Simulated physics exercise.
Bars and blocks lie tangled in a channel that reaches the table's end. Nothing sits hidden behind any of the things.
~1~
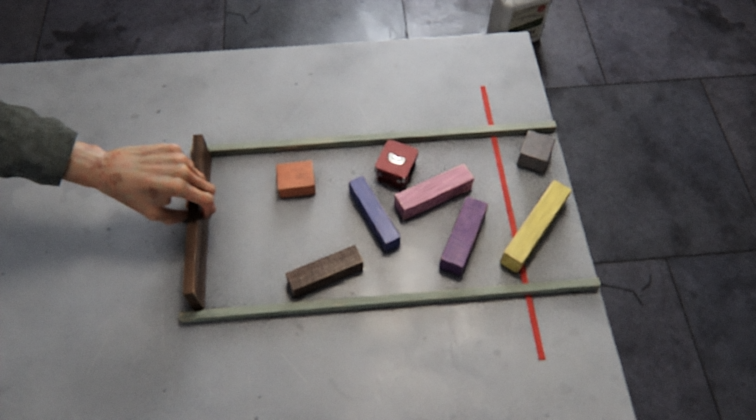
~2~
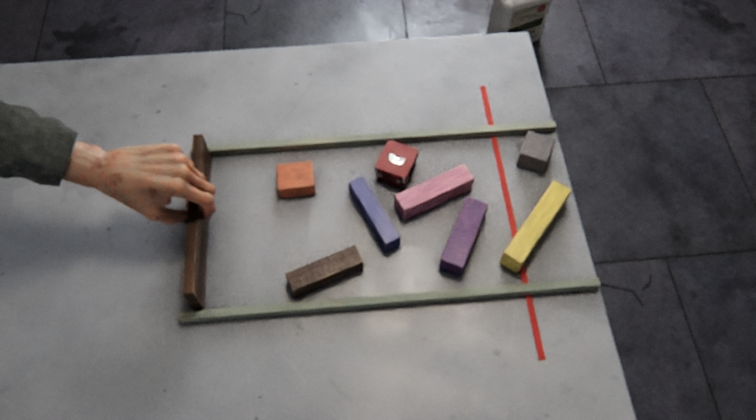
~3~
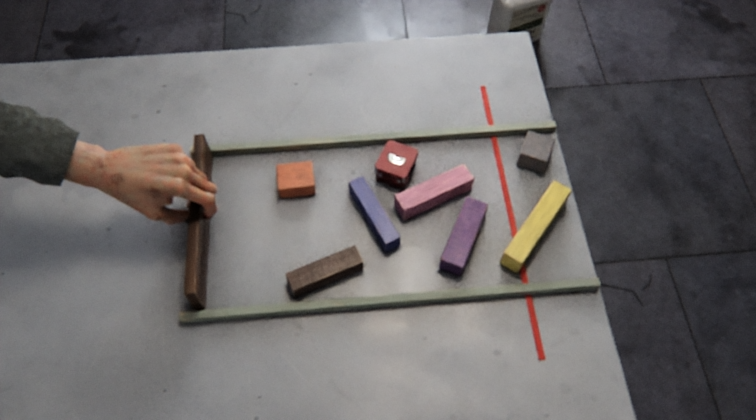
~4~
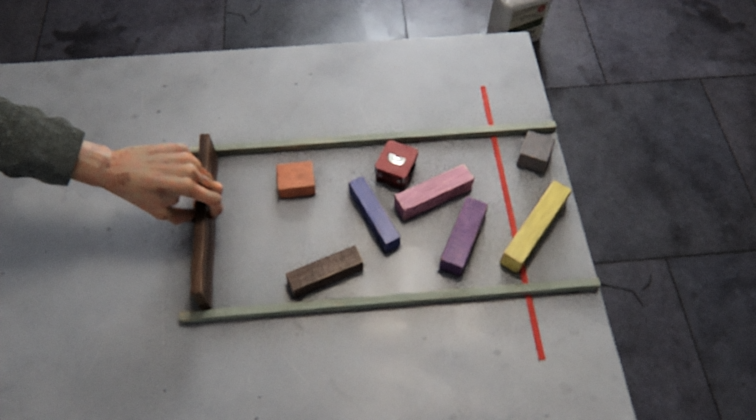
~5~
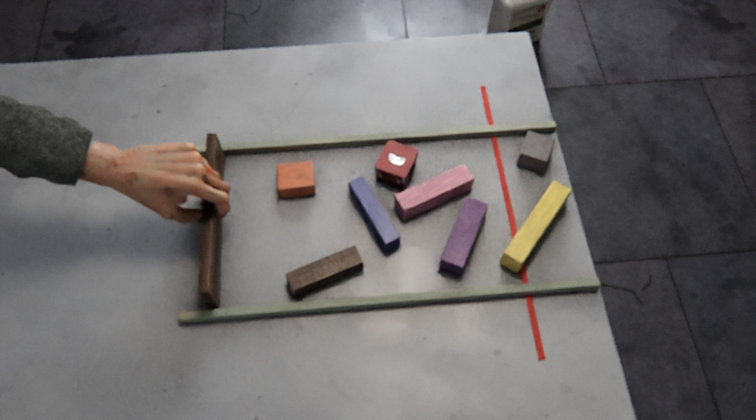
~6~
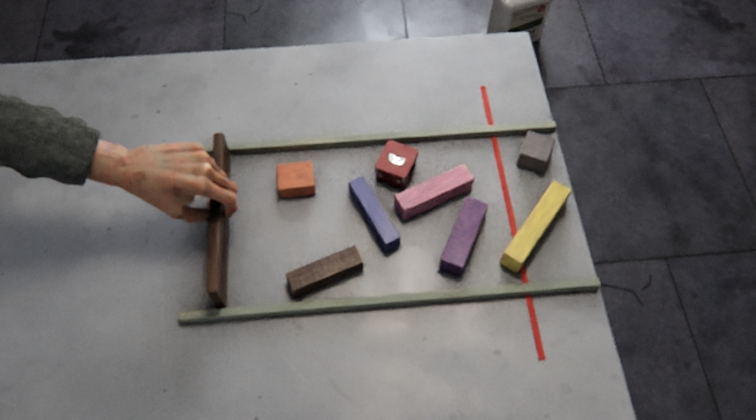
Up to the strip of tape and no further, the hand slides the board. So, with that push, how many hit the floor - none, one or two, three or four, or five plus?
I'd say three or four.
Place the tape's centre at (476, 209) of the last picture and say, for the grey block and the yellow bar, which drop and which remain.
As for the grey block, it is not retained; as for the yellow bar, it is not retained.
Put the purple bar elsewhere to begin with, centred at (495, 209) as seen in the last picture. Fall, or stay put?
Lab note: Started there, it ends up below.
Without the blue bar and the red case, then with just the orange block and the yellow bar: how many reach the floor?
Result, first then second: 0, 1.
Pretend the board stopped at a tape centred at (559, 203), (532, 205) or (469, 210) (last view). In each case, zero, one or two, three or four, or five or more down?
Trial 1 - five or over; trial 2 - 5 or more; trial 3 - just one or two.
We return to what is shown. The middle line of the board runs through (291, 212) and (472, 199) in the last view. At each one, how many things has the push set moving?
2, then 8.
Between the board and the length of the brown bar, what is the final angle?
It measures close to 65 degrees.
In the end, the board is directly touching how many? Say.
Looks like 2 of them, all told.
Early on, none off yet; grey block at rest near (536, 152); yellow bar at rest near (536, 226); purple bar at rest near (464, 236).
Finally, the number that fall off is three or four; lost, pink bar, purple bar, yellow bar and grey block.
